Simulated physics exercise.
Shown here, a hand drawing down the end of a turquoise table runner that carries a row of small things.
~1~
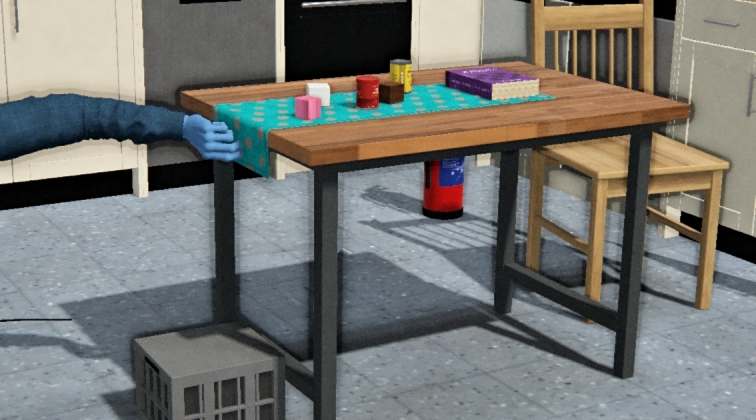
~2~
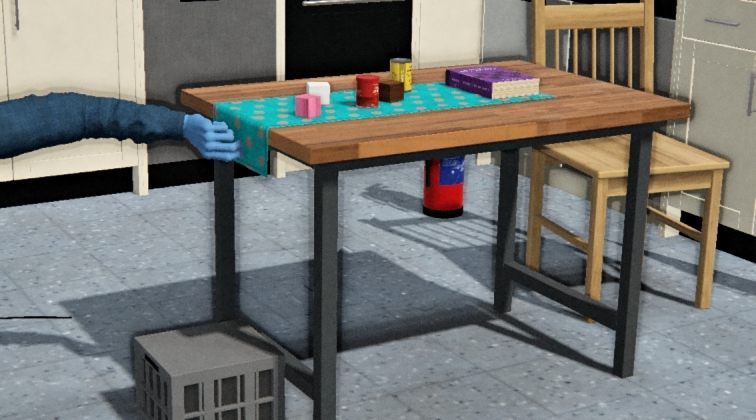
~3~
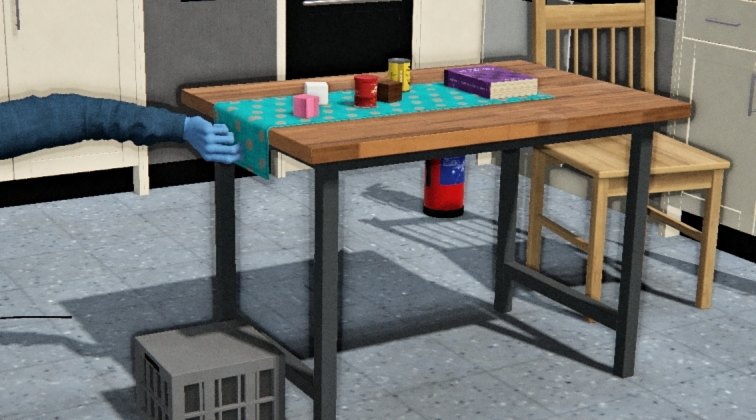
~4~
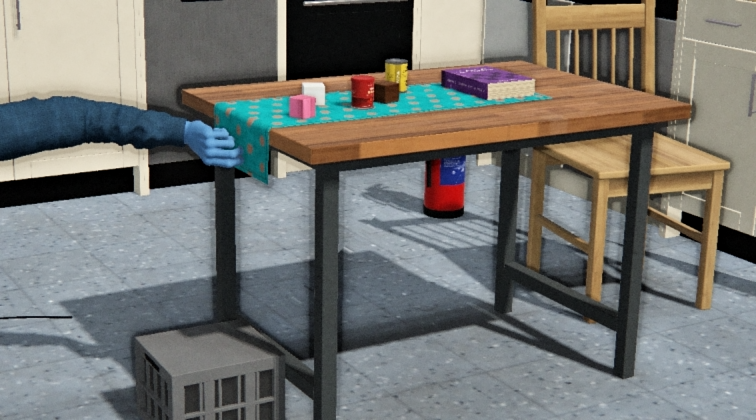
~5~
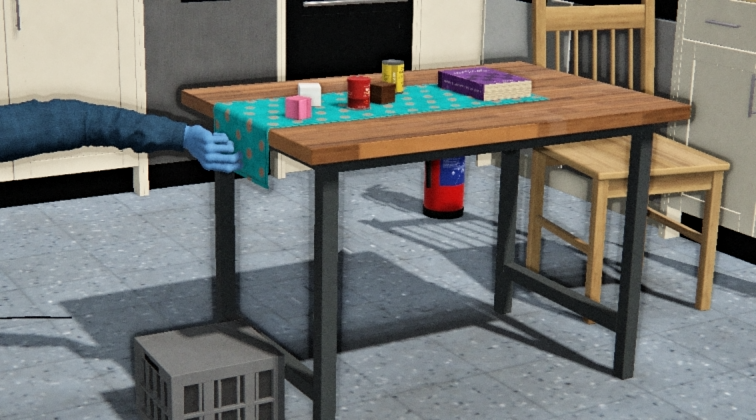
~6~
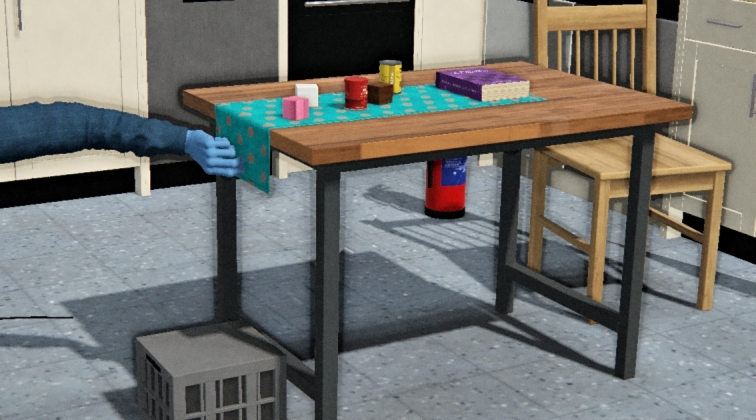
The clip opens on a blue-gloved hand gripping the end of a turquoise spotted runner on a wooden table, with small cubes, cans and a purple book on it. The hand draws the cloth slightly downward, its hem lowering a little as the cubes and cans shift slightly left with it.
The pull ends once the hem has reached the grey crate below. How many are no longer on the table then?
Over the edge go four.
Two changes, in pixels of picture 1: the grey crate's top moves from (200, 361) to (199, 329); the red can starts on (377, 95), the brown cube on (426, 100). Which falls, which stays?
The red can does not fall, the brown cube keeps its place on top.
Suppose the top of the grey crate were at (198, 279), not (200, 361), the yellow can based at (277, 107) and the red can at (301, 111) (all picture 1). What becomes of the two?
The yellow can goes over; the red can is carried off.
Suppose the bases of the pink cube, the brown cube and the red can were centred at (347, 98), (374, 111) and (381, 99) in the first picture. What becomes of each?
The pink cube comes down, the brown cube tumbles off, the red can drops off.
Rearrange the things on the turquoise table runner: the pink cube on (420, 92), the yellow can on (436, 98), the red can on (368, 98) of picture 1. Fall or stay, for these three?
The pink cube stays on; the yellow can survives; the red can falls.
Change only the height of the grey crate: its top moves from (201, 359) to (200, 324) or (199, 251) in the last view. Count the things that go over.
Then 3 and 1.
Soon after, hem near (240, 269); pink cube and white cube gone.
After that, hem on the crate; pink cube, white cube, red can and brown cube gone.
In the end, hem on the crate; pink cube, white cube, red can and brown cube gone. The table loses four.
